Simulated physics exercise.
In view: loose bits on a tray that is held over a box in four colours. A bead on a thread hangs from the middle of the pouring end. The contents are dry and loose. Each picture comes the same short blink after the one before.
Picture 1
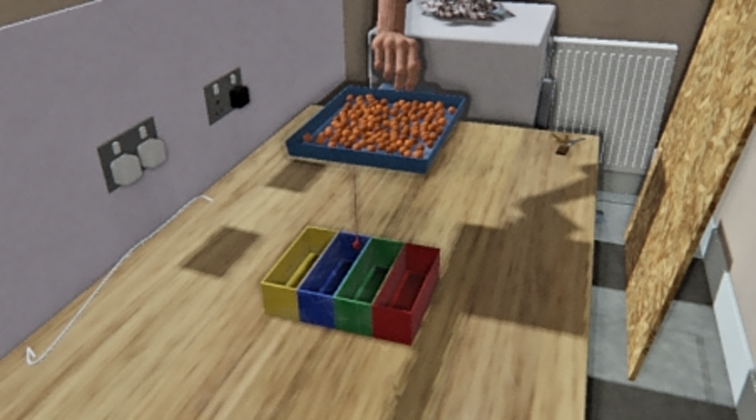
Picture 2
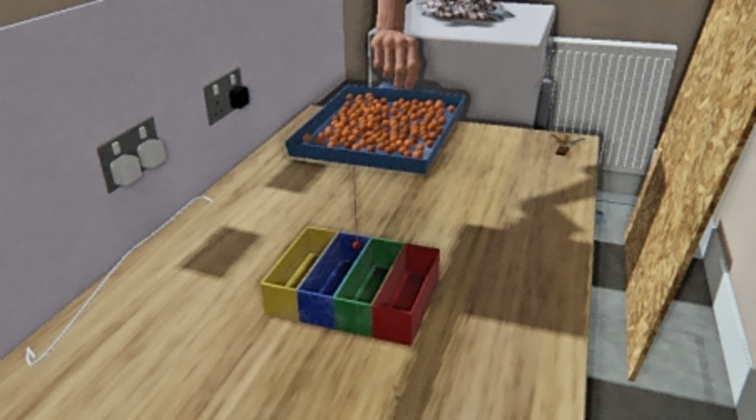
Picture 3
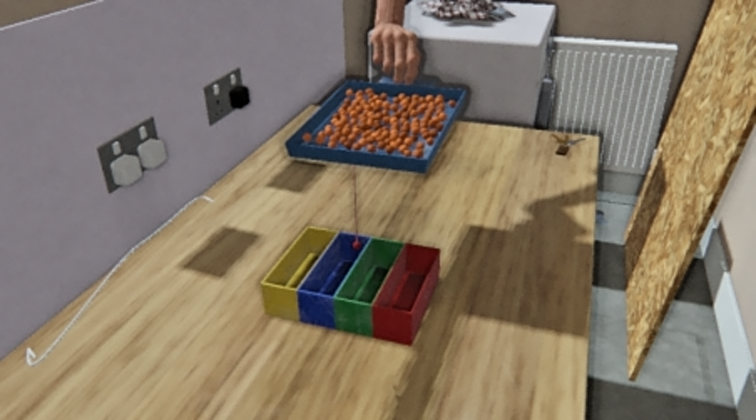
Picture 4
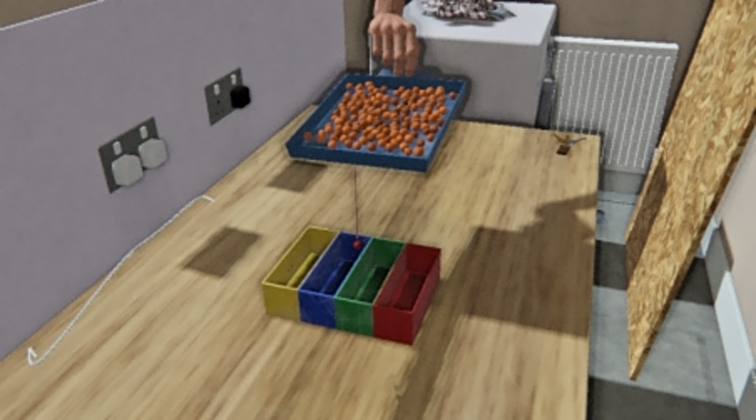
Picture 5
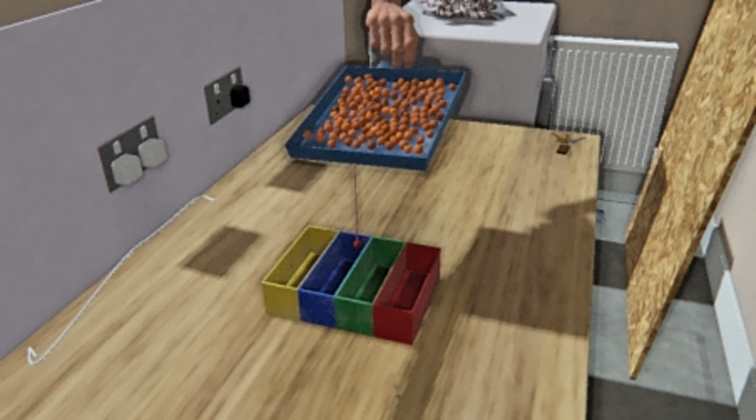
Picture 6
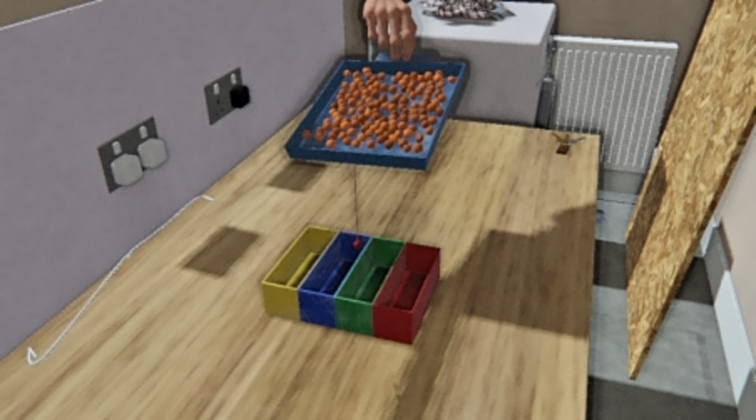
A blue tray of orange-brown coated peanuts, with a hand at its far side, slowly tilted up at the back and leaned slightly to the left, while the four-coloured box on the table stayed still.
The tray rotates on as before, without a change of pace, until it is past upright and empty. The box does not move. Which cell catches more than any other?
It favours the yellow compartment.
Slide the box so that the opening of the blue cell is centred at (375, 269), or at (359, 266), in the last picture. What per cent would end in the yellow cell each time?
Near 20 % and 30 %.
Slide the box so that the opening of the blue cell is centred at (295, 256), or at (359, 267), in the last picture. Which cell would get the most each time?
One: That blue cell. Two: The cell in yellow.
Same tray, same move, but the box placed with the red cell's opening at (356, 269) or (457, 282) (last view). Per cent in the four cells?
Near 90 % and 30 %.
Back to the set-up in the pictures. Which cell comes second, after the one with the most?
It is the blue one.
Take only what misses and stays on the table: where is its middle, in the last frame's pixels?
At about (216, 319).
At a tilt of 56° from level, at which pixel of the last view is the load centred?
Near (347, 116).
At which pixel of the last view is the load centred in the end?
Near (308, 293).
Shortly afterwards, tray tipped steeply; the whole lot on the tray.
Next, tray tipped right over; the whole lot on the tray.
Some moments later, tray tipped past a quarter turn; near a third in the yellow cell; near a quarter in the blue cell; a little in the green cell; only a few in the red cell; near a quarter falling or outside the box.
In the end, tray tipped past a quarter turn; near a third in the yellow cell; near a quarter in the blue cell; a little in the green cell; only a few in the red cell; near a quarter outside the box.
